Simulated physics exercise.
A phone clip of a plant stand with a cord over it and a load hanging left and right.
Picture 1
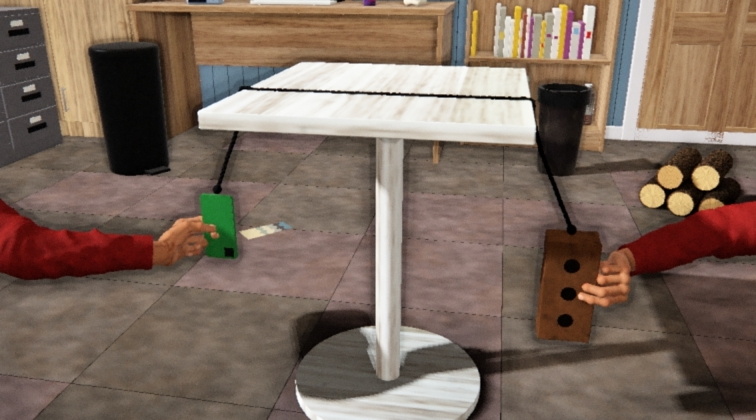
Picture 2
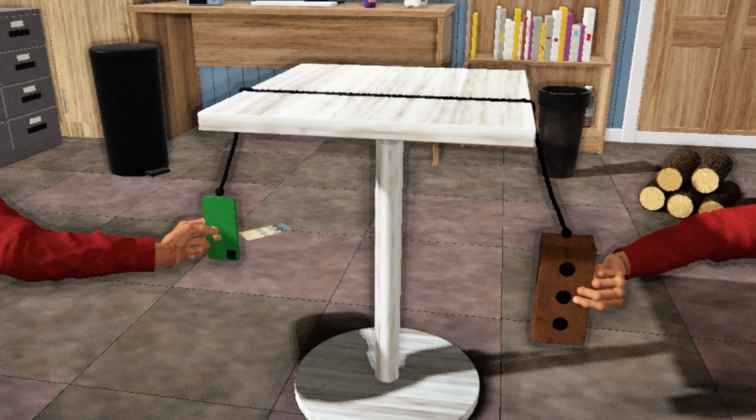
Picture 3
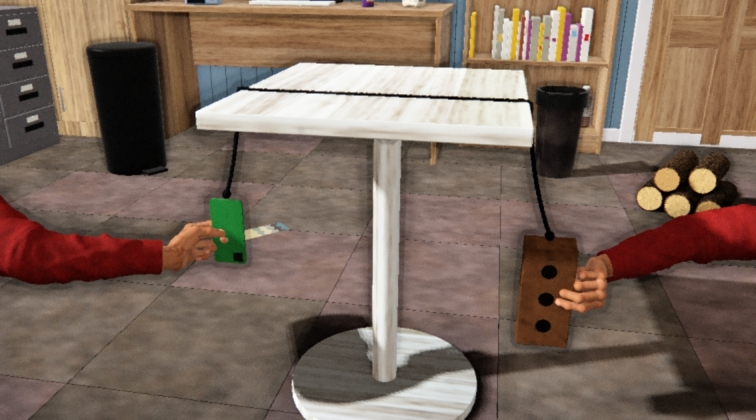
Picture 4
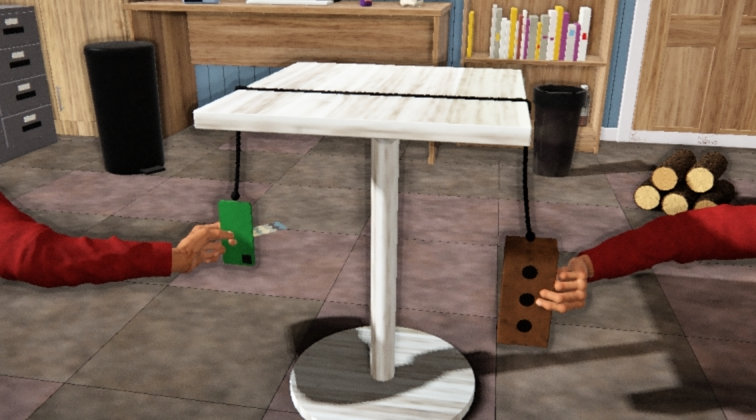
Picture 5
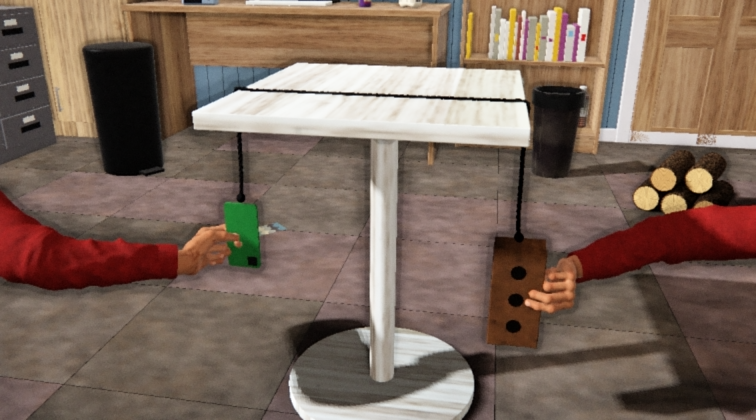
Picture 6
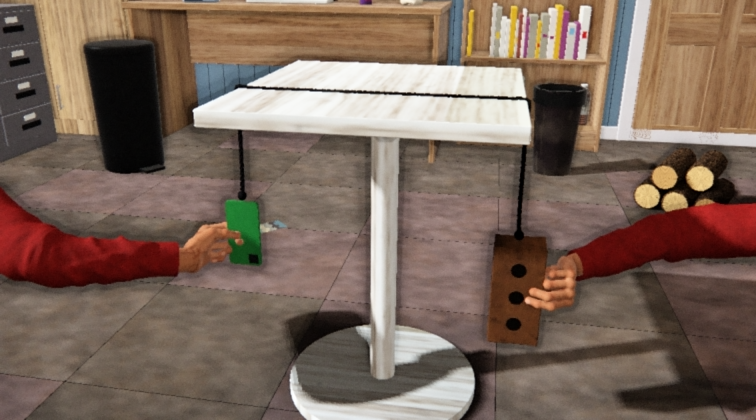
Two hands in red sleeves guided a green phone and a brown brick, hung from a black cord across a white table, slightly inward beneath its edges, then kept them nearly still.
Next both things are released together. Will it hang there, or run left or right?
Outcome: The cord is pulled to the right.
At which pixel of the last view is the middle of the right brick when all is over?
Around (507, 381).
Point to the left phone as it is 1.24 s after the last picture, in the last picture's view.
By then it is at (642, 356).
Then, 0.42 s later than the last view, left phone pulled up onto the top near (199, 31); right brick down on the floor near (514, 373).
Then, 0.84 s later than the last view, left phone pulled up onto the top near (463, 63); right brick down on the floor near (509, 381).
Then, 1.24 s later than the last view, left phone lower near (642, 356); right brick down on the floor near (507, 381).
Finally, left phone down on the floor; right brick down on the floor near (507, 381). The cord slides rightwards.
